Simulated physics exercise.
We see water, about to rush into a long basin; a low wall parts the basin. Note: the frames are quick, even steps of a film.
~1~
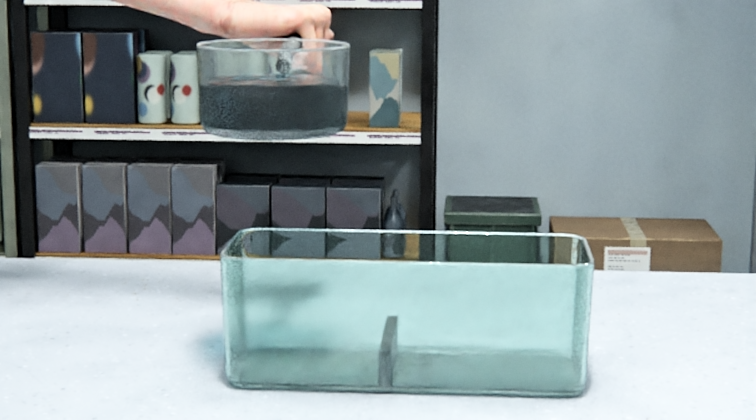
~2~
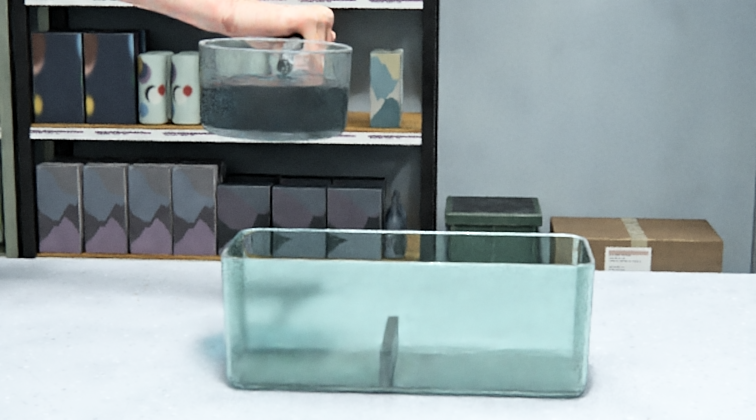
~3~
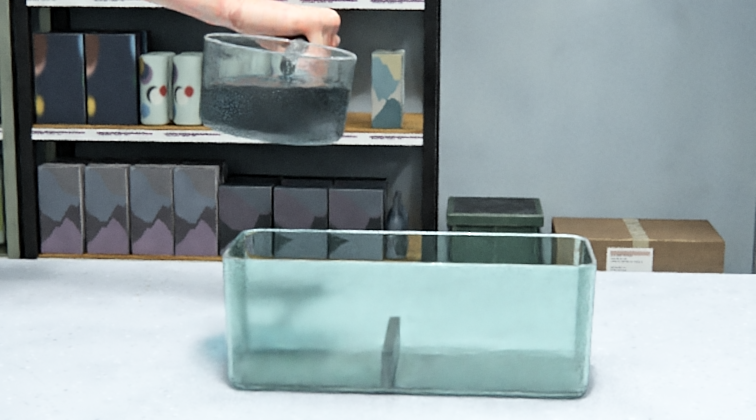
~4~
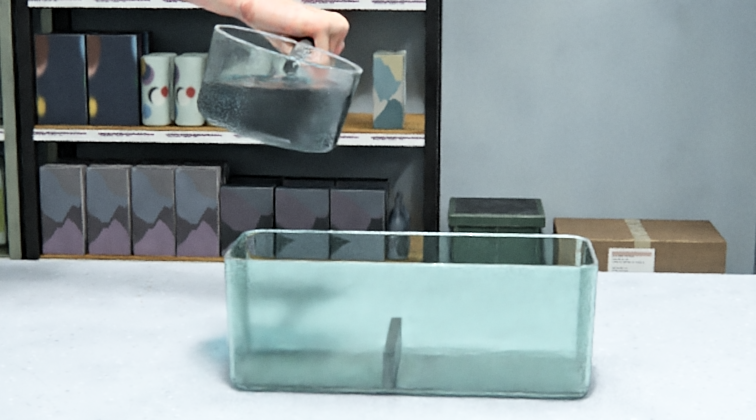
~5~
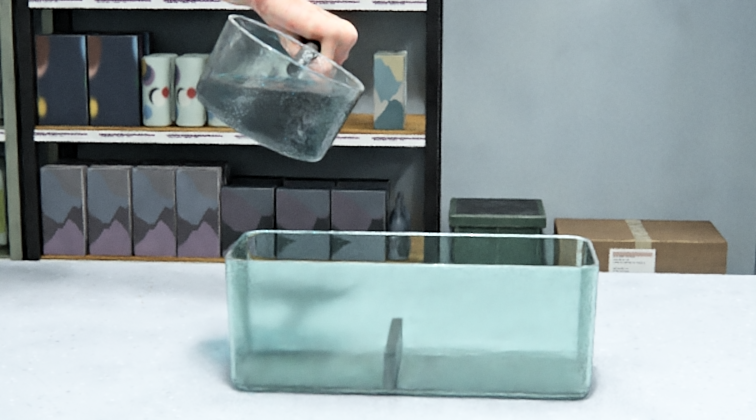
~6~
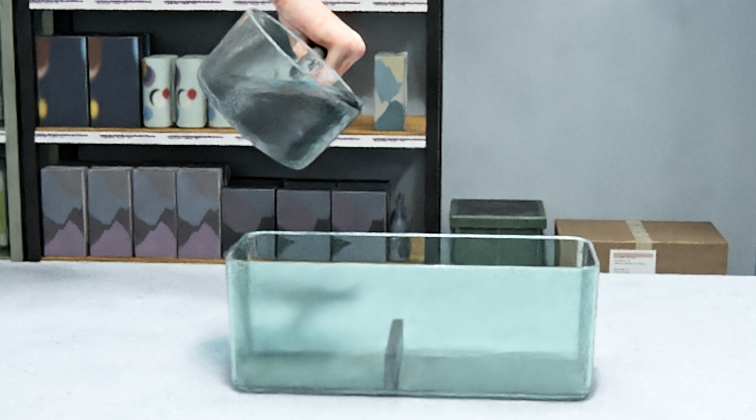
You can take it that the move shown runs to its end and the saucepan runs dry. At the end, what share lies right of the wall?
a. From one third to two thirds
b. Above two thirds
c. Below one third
Option a: From one third to two thirds.
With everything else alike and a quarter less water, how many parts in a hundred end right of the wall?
Estimate: Around 35 per cent.
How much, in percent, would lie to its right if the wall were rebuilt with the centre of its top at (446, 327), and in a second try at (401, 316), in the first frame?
10 % then 30 %.
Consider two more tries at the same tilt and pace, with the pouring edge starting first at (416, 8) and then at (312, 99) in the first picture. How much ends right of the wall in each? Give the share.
Start one gives close to 80 percent, start two close to 15 percent.
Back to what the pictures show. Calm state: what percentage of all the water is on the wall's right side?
That is roughly 50 percent of it.
A moment on, the saucepan is tipped right over and 22 per cent is still to pour, 6 is left of the wall and 24 right of it.
Next, the saucepan is tipped right over and 3 per cent is still to pour, 41 is left of the wall and 49 right of it.
Then the saucepan is tipped right over and 0 per cent is still to pour, 48 is left of the wall and 49 right of it.
Later the saucepan is tipped right over and 0 per cent is still to pour, 48 is left of the wall and 49 right of it.
In the end 48 per cent lies left of the wall, 50 right of it and 3 outside.
